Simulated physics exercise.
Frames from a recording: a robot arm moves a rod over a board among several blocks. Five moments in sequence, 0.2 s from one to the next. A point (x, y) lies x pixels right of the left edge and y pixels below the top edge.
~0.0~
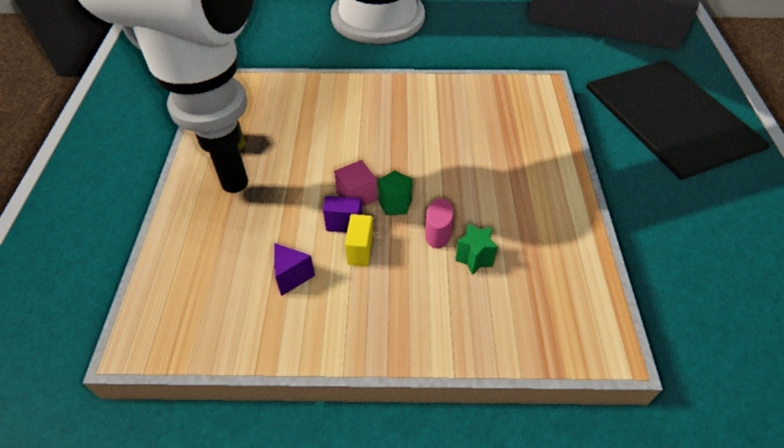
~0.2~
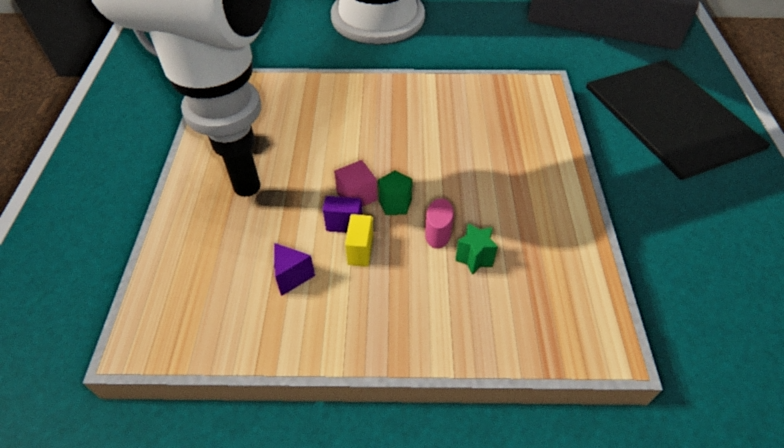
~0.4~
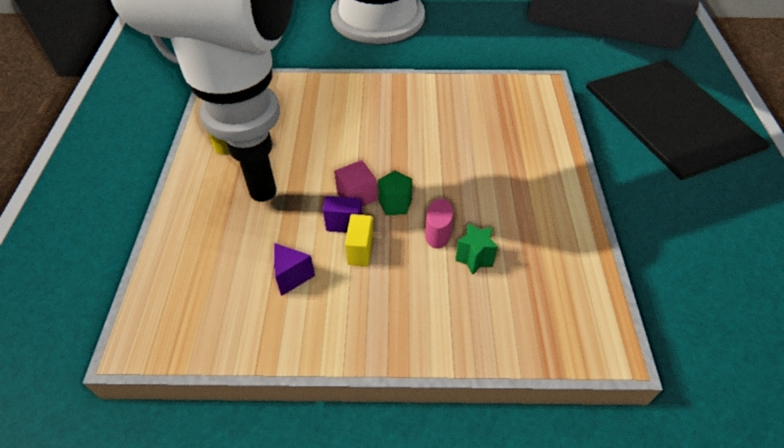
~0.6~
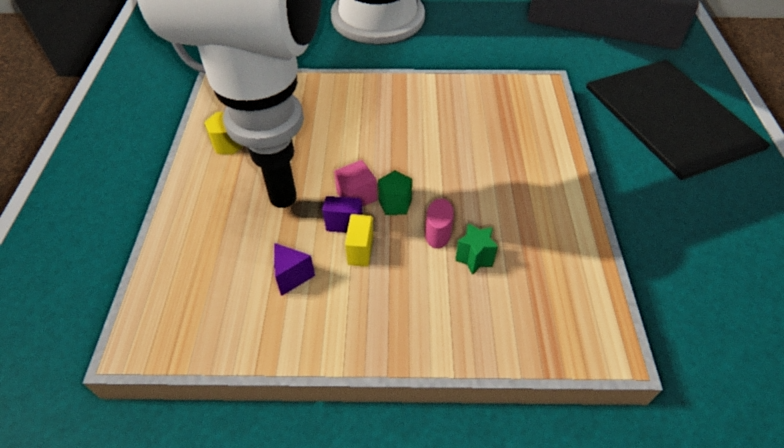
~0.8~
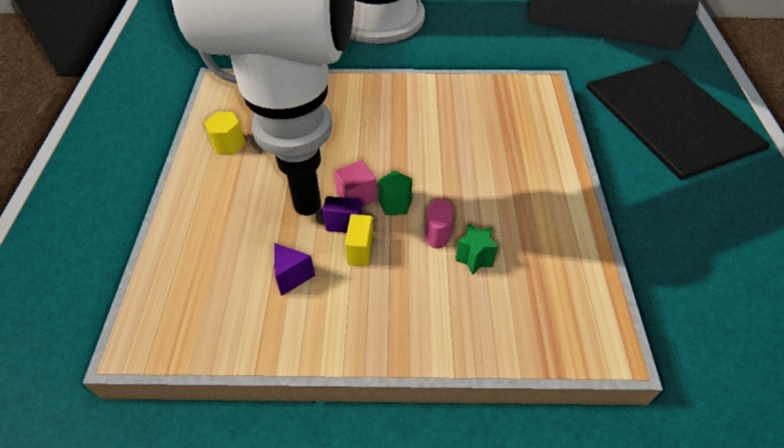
Robot arm moving a black rod slowly rightward over a wooden board, nearing a purple block among still, colourful blocks.
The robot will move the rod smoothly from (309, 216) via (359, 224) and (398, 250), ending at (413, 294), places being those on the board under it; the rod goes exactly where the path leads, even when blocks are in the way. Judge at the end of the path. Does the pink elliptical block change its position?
Final answer: Yes.
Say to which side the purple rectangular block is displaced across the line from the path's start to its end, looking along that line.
Off to the left side.
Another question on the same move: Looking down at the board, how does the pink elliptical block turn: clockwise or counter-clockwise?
Counterclockwise rotation.
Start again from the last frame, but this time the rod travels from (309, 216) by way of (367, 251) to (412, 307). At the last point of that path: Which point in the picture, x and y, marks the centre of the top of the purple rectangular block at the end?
It is at (386, 209).
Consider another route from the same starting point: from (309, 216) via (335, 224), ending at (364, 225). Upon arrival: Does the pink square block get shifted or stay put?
It gets no push and keeps its place.
On the path given first. One third of the way, rod at (358, 215); purple rectangular block at (389, 211).
Two thirds of the way, rod at (398, 241); purple rectangular block at (434, 232), turned 15° anticlockwise; yellow rectangular block at (374, 247), turned 95° clockwise; pink elliptical block at (456, 212), turned 45° anticlockwise.
At the end, rod at (413, 286); purple rectangular block at (442, 239), turned 45° anticlockwise; yellow rectangular block at (376, 254), turned 150° clockwise; pink elliptical block at (457, 212), turned 45° anticlockwise; green star at (483, 237), turned 15° clockwise.
